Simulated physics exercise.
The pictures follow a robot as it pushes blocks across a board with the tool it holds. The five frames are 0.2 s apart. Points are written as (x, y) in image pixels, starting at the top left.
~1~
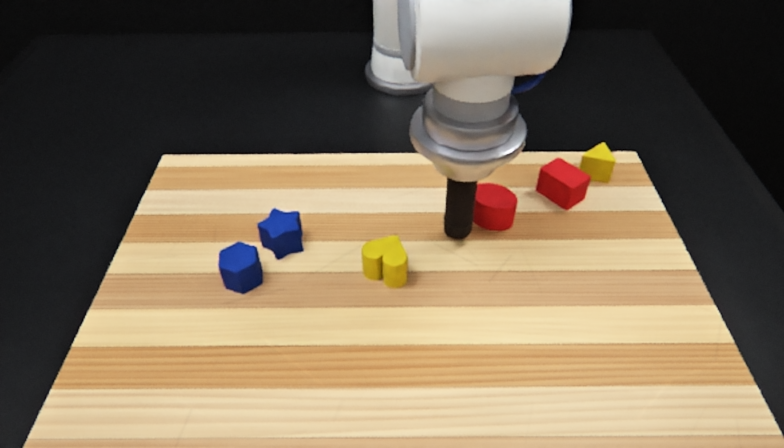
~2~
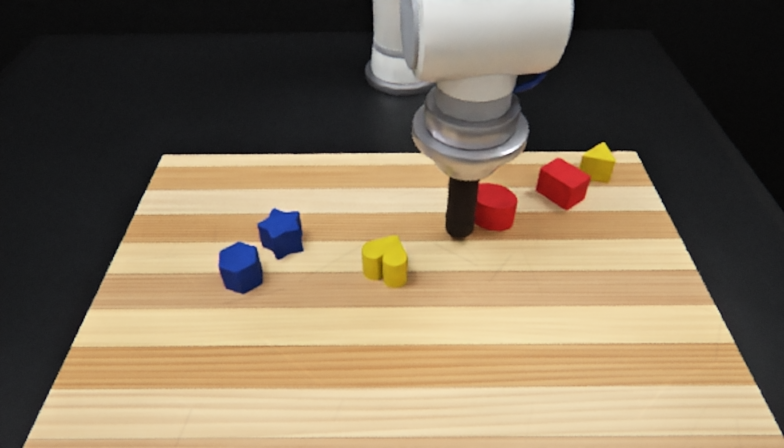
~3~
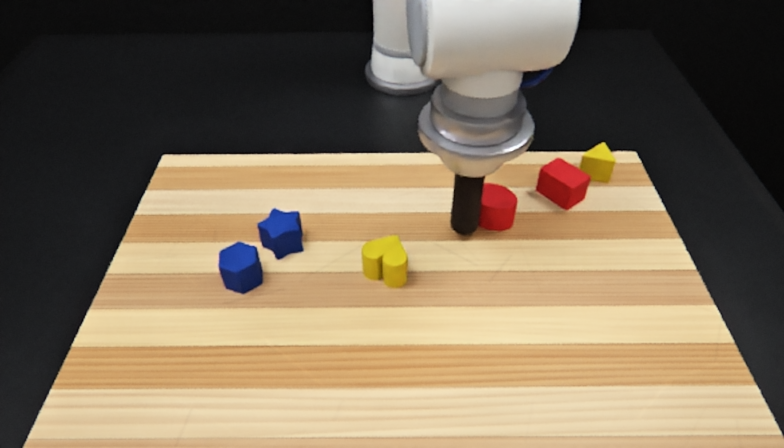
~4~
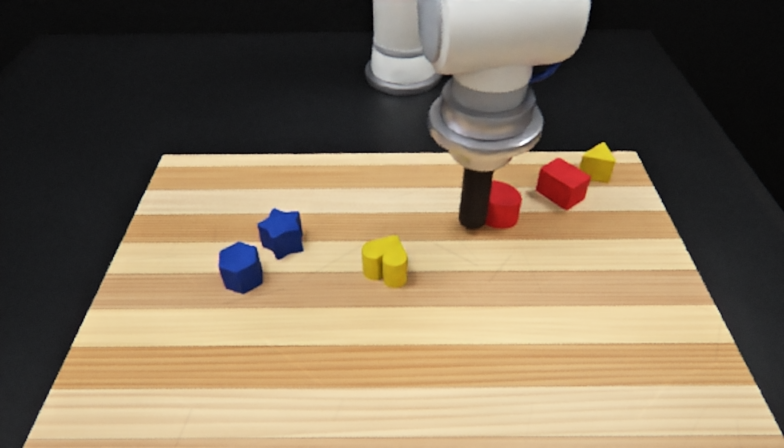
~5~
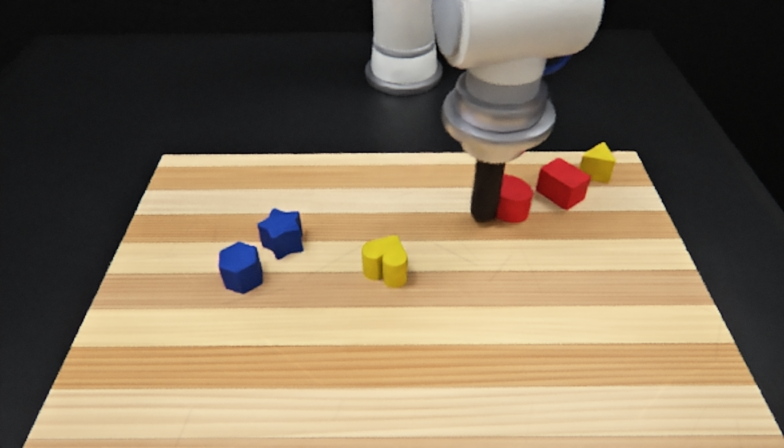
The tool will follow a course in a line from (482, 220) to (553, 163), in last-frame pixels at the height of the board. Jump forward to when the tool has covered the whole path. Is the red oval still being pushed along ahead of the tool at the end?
I'd say no.
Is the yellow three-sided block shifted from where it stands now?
My answer is yes.
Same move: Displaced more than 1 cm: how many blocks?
Total: Three-plus.
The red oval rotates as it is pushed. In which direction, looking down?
Its spin: Clockwise.
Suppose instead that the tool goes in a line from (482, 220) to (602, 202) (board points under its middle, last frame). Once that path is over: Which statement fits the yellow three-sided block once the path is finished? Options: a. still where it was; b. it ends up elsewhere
Answer: B.
The first path, step by step. One third of the way, tool at (509, 193); red oval at (540, 173), turned 30° clockwise; red rectangle at (573, 170), turned 20° clockwise.
Two thirds of the way, tool at (533, 174); red oval at (566, 161), turned 65° clockwise; red rectangle at (598, 171), turned 60° clockwise.
At the end, tool at (554, 156); red oval at (582, 155), turned 105° clockwise; red rectangle at (606, 172), turned 85° clockwise; yellow three-sided block at (617, 151), turned 15° anticlockwise.
